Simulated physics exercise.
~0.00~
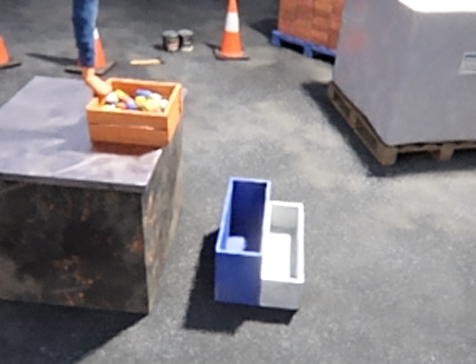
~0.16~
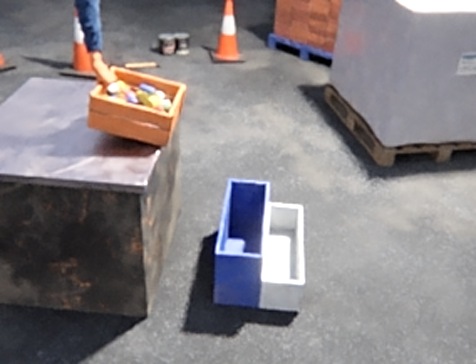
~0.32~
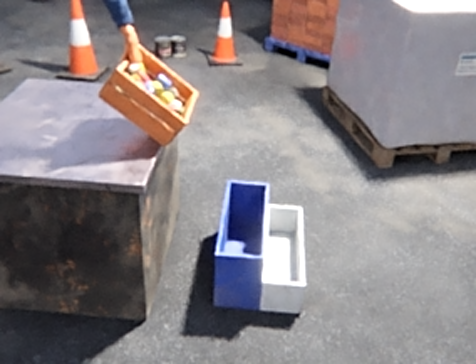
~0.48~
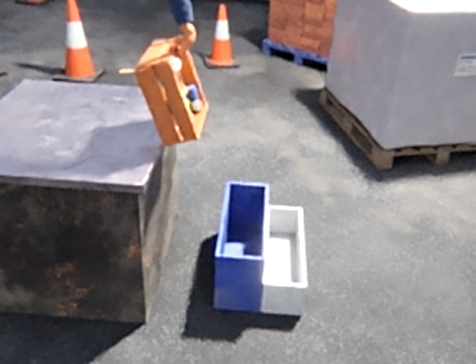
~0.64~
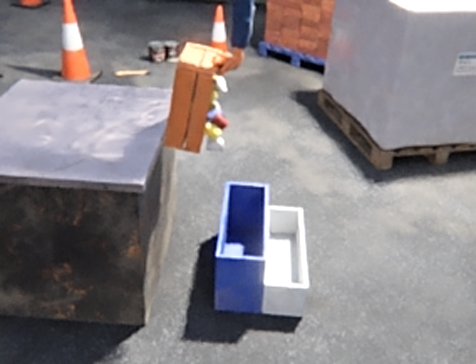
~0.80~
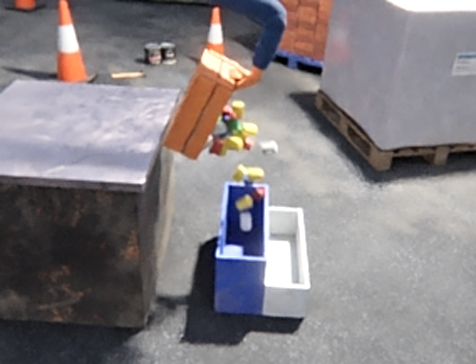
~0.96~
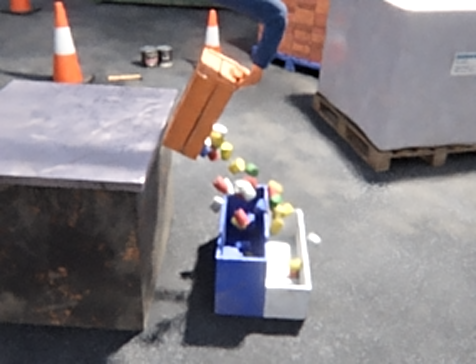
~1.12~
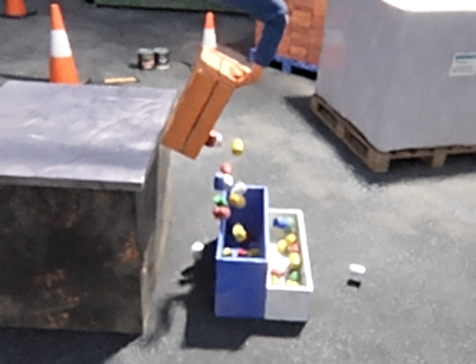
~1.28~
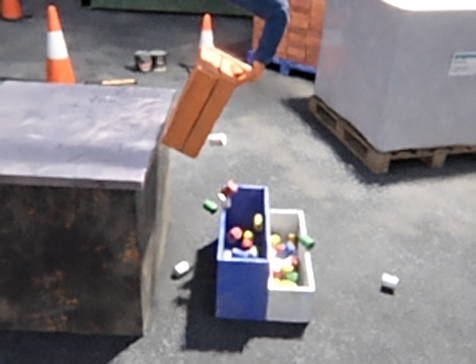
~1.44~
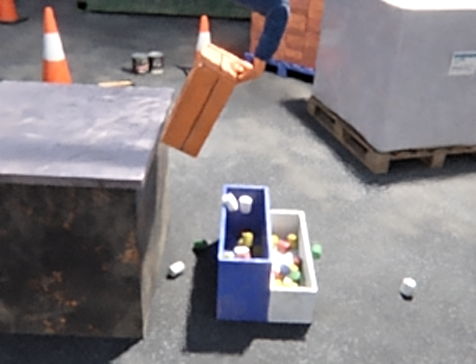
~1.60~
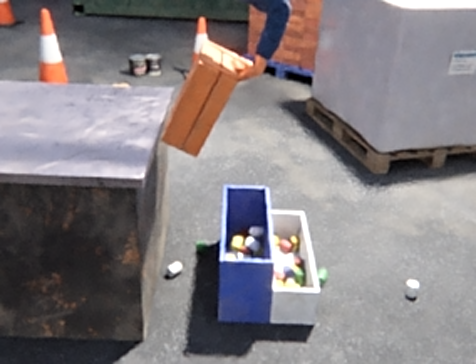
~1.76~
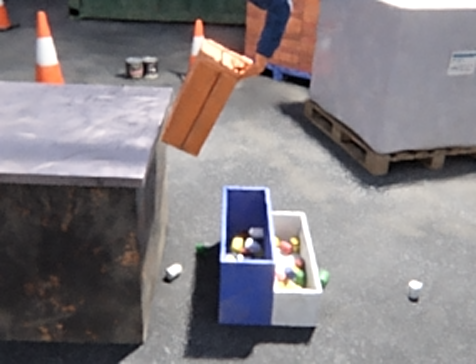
Beside a bench, a hand tips an orange crate, spilling small jars mostly into two troughs.
